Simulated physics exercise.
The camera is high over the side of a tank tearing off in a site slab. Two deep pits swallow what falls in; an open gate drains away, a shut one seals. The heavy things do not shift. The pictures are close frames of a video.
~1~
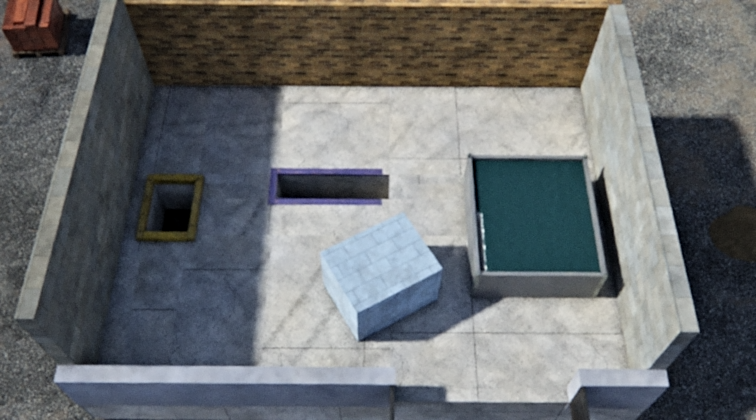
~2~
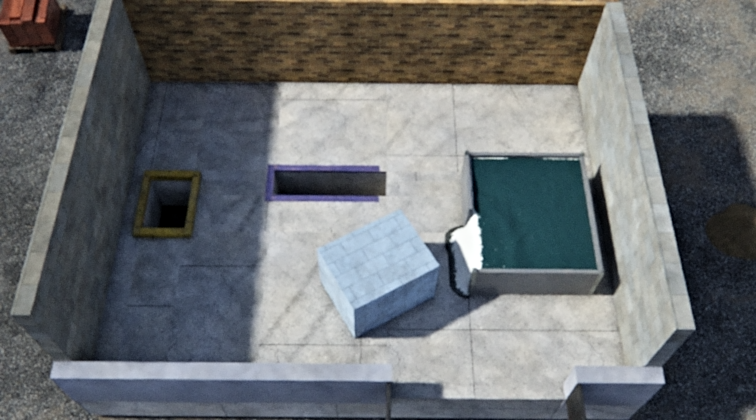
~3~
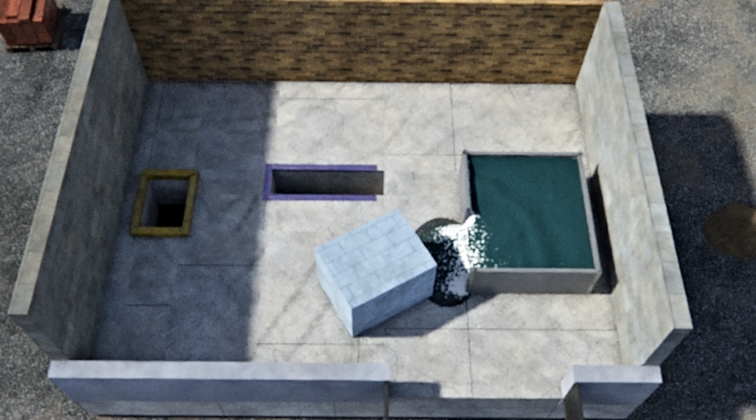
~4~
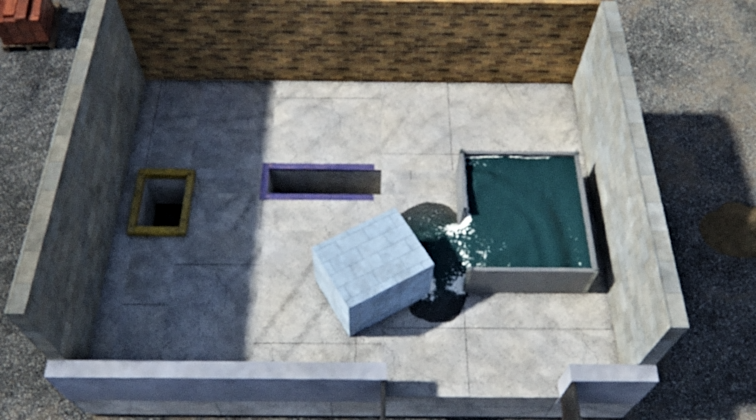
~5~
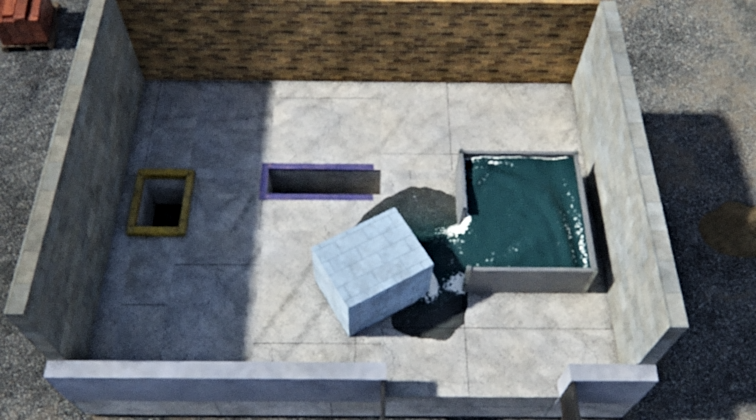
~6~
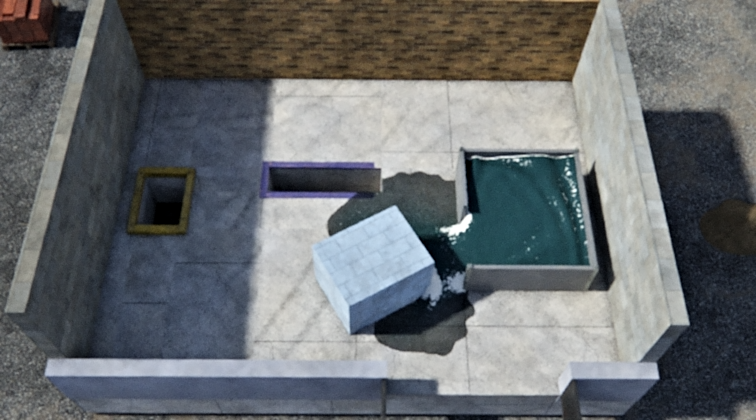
In a walled concrete yard with two pits, water burst from the left side of an open tank, splashed against a pale block, and spread across the floor around it in a dark, widening patch.
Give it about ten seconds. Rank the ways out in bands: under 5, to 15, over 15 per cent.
One by one: The gate takes over 15 %; the blue pit takes over 15 %; the yellow pit takes under 5 %.
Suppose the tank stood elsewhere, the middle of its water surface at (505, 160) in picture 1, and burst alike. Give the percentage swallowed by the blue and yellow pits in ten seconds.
Per cent: Blue 35, yellow 4.
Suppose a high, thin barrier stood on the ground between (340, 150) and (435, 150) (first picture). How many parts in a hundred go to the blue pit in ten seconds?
Roughly, in per cent: Blue 35.
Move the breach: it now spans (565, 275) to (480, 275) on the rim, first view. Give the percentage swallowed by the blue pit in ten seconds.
In per cent: Blue 0.
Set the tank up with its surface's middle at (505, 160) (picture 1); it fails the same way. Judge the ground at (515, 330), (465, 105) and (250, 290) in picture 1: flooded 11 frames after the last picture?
One after the other: Wet, not flooded, under water.
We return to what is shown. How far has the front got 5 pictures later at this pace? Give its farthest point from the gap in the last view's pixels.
At about (243, 189).
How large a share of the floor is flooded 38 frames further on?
I make it 65 per cent.
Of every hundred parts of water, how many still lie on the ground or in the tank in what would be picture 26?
Near 74 in a hundred.
A moment on, water covers 15 % of the floor; the gate 1 %, the blue pit 3 %, the yellow pit 0 %.
Next, water covers 30 % of the floor; the gate 6 %, the blue pit 9 %, the yellow pit 0 %.
Then, water covers 45 % of the floor; the gate 12 %, the blue pit 15 %, the yellow pit 0 %.
Later, water covers 65 % of the floor; the gate 18 %, the blue pit 21 %, the yellow pit 0 %.
In the end, water covers 70 % of the floor; the gate 23 %, the blue pit 27 %, the yellow pit 0 %.
